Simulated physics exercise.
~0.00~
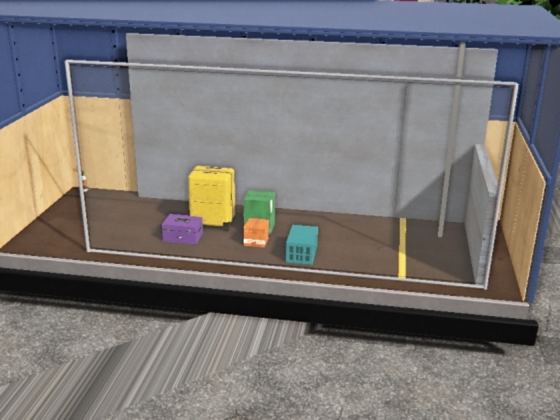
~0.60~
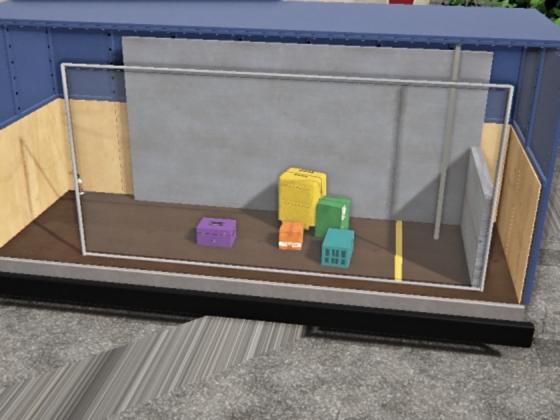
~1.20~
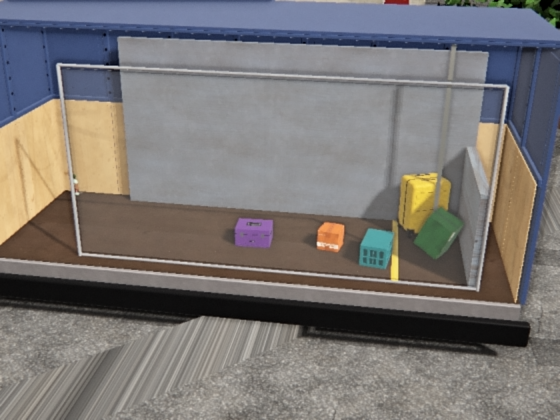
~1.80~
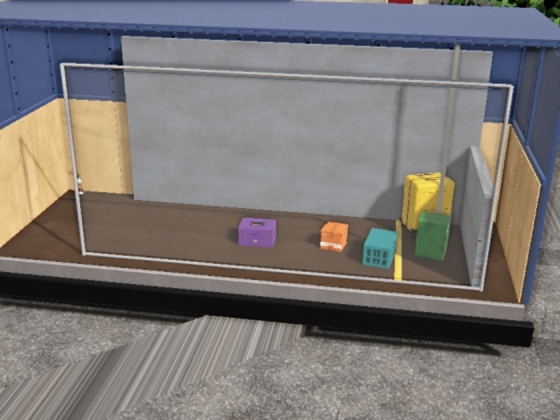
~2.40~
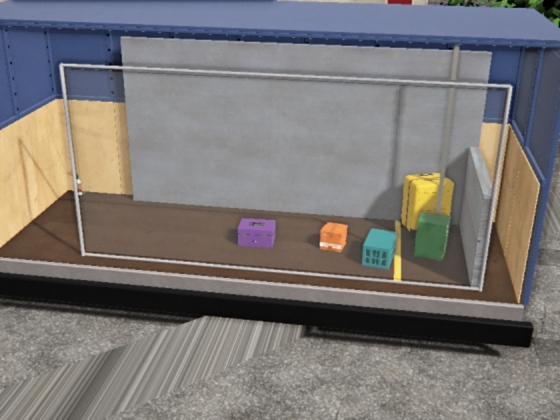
Inside an open-sided cargo bay with blue outer walls and pale wood panels, seen from outside and slightly above by a gently swaying camera, five loads rest on a brown floor. A tall yellow wheeled case stands behind a green pack and a small orange carton, with a purple toolbox to the left and a teal crate to the right. All of them slide right toward a yellow line. The yellow case and green pack cross it, and the pack leans near the right wall, then settles upright. The teal crate, orange carton and purple toolbox stop short of the line.
